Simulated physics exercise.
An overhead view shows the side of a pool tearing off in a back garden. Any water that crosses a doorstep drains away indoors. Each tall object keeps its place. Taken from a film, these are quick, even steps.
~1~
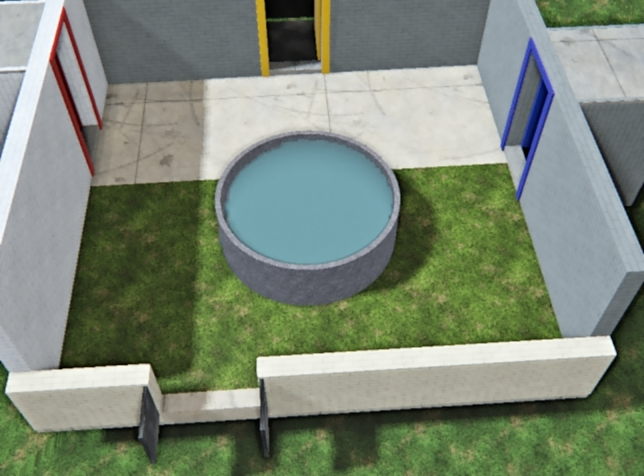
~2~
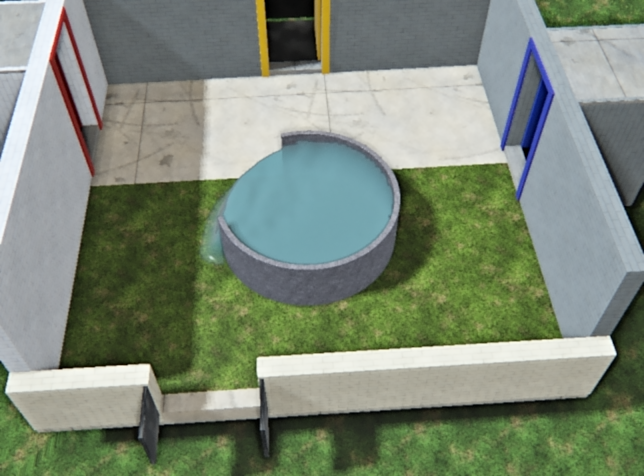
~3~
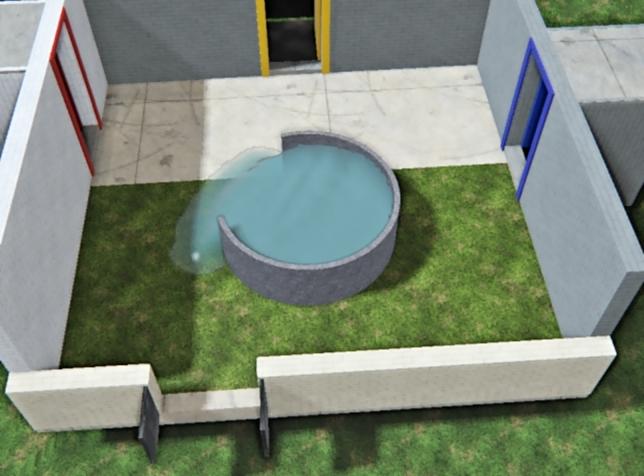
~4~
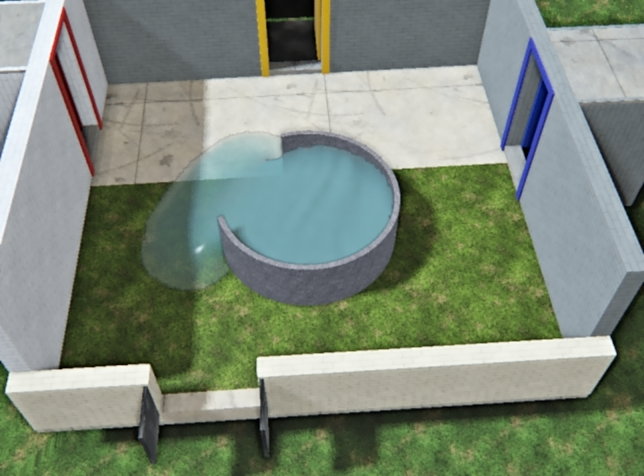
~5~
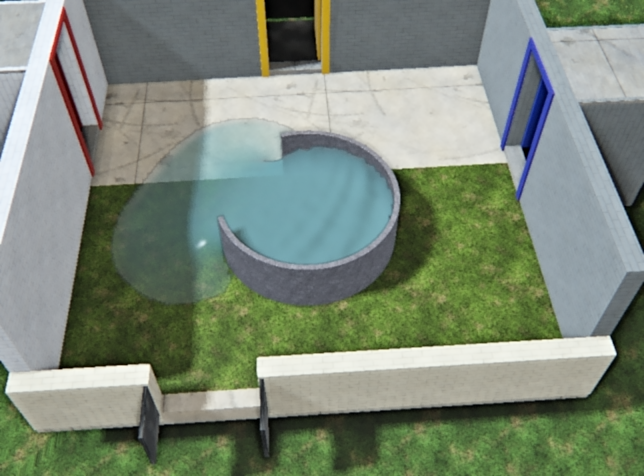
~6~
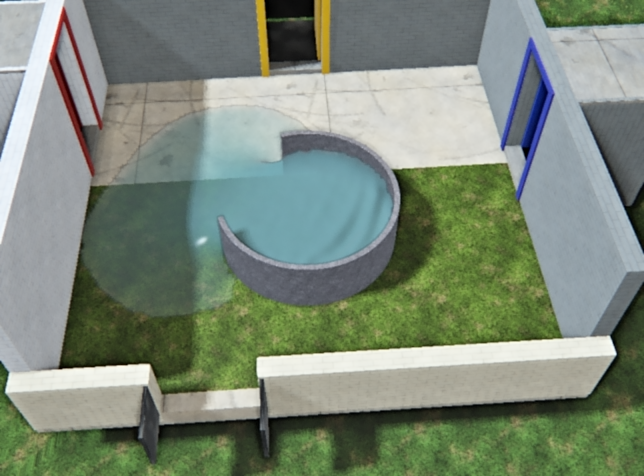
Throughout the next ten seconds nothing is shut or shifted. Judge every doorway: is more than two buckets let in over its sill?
Outcome: I expect the red door to go past two buckets; I expect the yellow door to stop at two buckets or less; I expect the blue door to stop at two buckets or less.
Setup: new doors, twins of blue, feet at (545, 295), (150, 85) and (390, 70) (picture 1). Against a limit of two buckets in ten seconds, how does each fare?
Stays within it; exceeds it; stays within it.
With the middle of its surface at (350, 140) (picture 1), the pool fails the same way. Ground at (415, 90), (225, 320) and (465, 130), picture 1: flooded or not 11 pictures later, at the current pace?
Point by point: Still bare; still bare; still bare.
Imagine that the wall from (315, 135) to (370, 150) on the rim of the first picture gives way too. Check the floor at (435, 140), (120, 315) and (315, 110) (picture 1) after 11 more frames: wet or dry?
Taking each in turn, they come out watered, kept dry, watered.
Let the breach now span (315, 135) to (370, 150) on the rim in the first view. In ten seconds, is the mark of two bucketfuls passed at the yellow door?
After that, yellow tops the limit.
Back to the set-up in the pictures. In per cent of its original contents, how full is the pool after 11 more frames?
My reading is 36 %.
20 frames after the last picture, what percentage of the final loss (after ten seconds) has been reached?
Close to 45 out of every hundred.
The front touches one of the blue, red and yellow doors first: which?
The red-painted one.
A moment on, water covers 40 % of the floor; the red door under two buckets in, the yellow door not reached, the blue door not reached.
Next, water covers 40 % of the floor; the red door far over two buckets in, the yellow door wet at the sill, nothing in, the blue door not reached.
Then, water covers 50 % of the floor; the red door far over two buckets in, the yellow door wet at the sill, nothing in, the blue door not reached.
Later, water covers 85 % of the floor; the red door far over two buckets in, the yellow door wet at the sill, nothing in, the blue door wet at the sill, nothing in.
In the end, water covers 100 % of the floor; the red door far over two buckets in, the yellow door wet at the sill, nothing in, the blue door under two buckets in.
